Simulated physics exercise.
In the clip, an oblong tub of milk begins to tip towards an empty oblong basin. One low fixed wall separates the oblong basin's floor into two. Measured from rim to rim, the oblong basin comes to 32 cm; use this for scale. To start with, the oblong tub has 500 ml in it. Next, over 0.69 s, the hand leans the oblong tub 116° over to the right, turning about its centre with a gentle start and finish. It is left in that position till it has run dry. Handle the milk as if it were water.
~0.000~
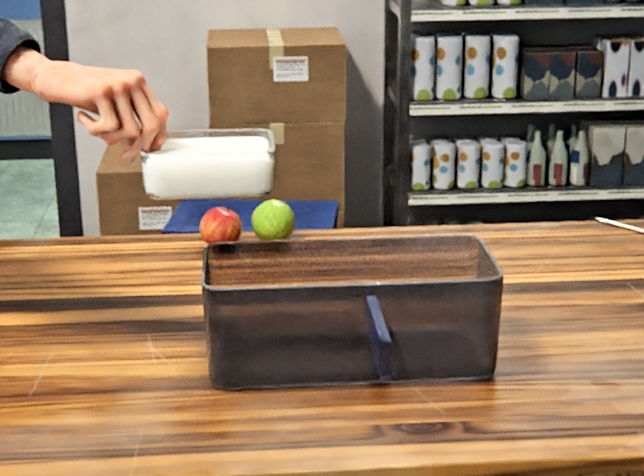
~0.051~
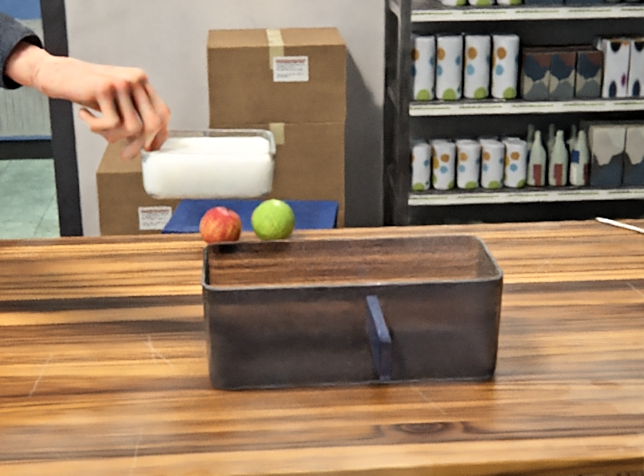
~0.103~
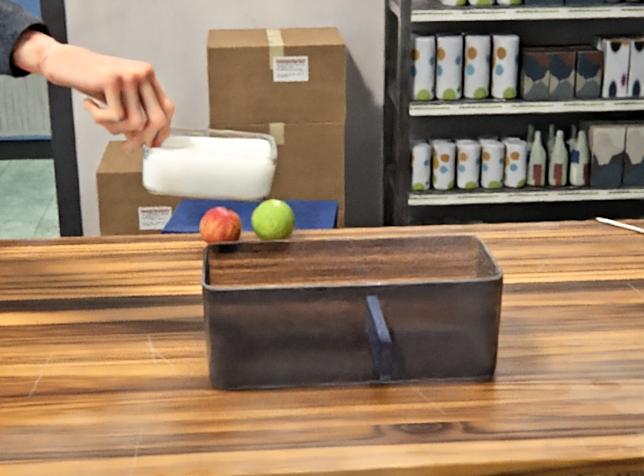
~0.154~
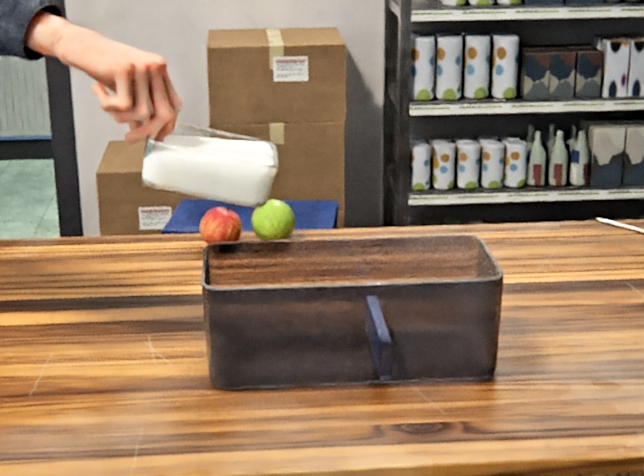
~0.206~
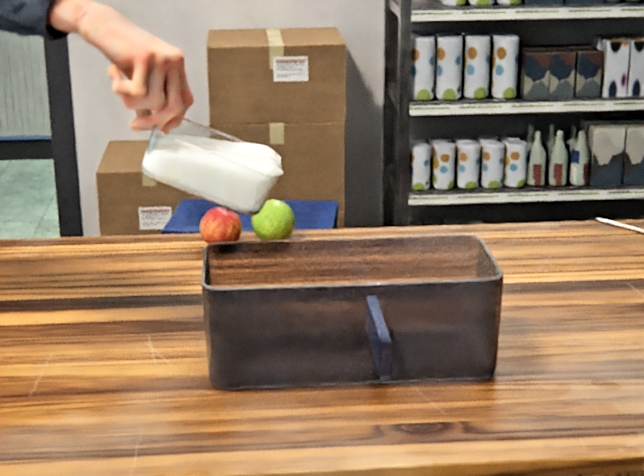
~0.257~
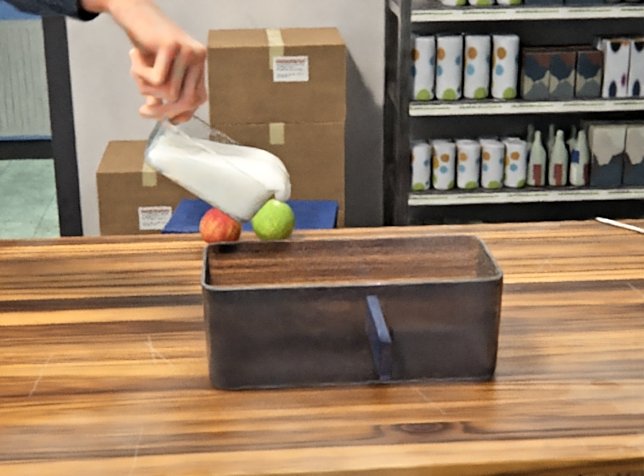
On a wooden counter, a red apple and a green one sat behind an empty dark basin while a hand tilted a clear tub of milk steadily to the right above them.
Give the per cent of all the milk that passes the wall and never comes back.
I would say 5 percent.
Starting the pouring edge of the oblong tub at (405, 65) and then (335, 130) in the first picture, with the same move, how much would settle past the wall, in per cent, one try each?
70 then 55 %.
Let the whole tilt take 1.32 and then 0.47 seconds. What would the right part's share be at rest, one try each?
Try 1: 0 %; try 2: 5 %.
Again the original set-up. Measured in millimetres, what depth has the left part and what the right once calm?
About 18 mm left, about 2 mm right.
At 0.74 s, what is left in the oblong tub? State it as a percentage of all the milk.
0 in a hundred, give or take.
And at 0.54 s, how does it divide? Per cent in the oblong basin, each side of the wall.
80 left and 0 right, roughly.
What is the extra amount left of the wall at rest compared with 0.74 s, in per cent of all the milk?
Close to 4% of the whole.
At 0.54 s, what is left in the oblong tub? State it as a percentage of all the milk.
About 4 per cent.
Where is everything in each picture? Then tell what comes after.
In the first picture, it leans 0°; its right rim is at (273, 142); the milk meets the walls at (148, 150) and (271, 146); the oblong basin's rim runs from (204, 267) to (491, 257); the wall's top is at (378, 318).
In the second picture, it leans 2°; its right rim is at (273, 144); the milk meets the walls at (147, 149) and (271, 147).
In the third picture, it leans 6°; its right rim is at (275, 149); the milk meets the walls at (149, 147) and (272, 149).
In the fourth picture, it leans 14°; its right rim is at (276, 157); the milk meets the walls at (150, 145) and (274, 152).
In the fifth picture, it leans 24°; its right rim is at (276, 168); the milk meets the walls at (150, 144) and (266, 159); 5 per cent is over the edge.
In the sixth picture, it leans 35°; its right rim is at (273, 181); the milk meets the walls at (151, 143) and (261, 162); 13 per cent is over the edge.
After 0.54 s the tilt is 102° and 4 per cent is still to pour, 81 is left of the wall and 0 right of it.
After 0.74 s the tilt is 116° and 0 per cent is still to pour, 88 is left of the wall and 4 right of it.
After 0.96 s the tilt is 116° and 0 per cent is still to pour, 91 is left of the wall and 5 right of it.
After 1.19 s the tilt is 116° and 0 per cent is still to pour, 91 is left of the wall and 5 right of it.
In the end 91 per cent lies left of the wall, 5 right of it and 4 outside.
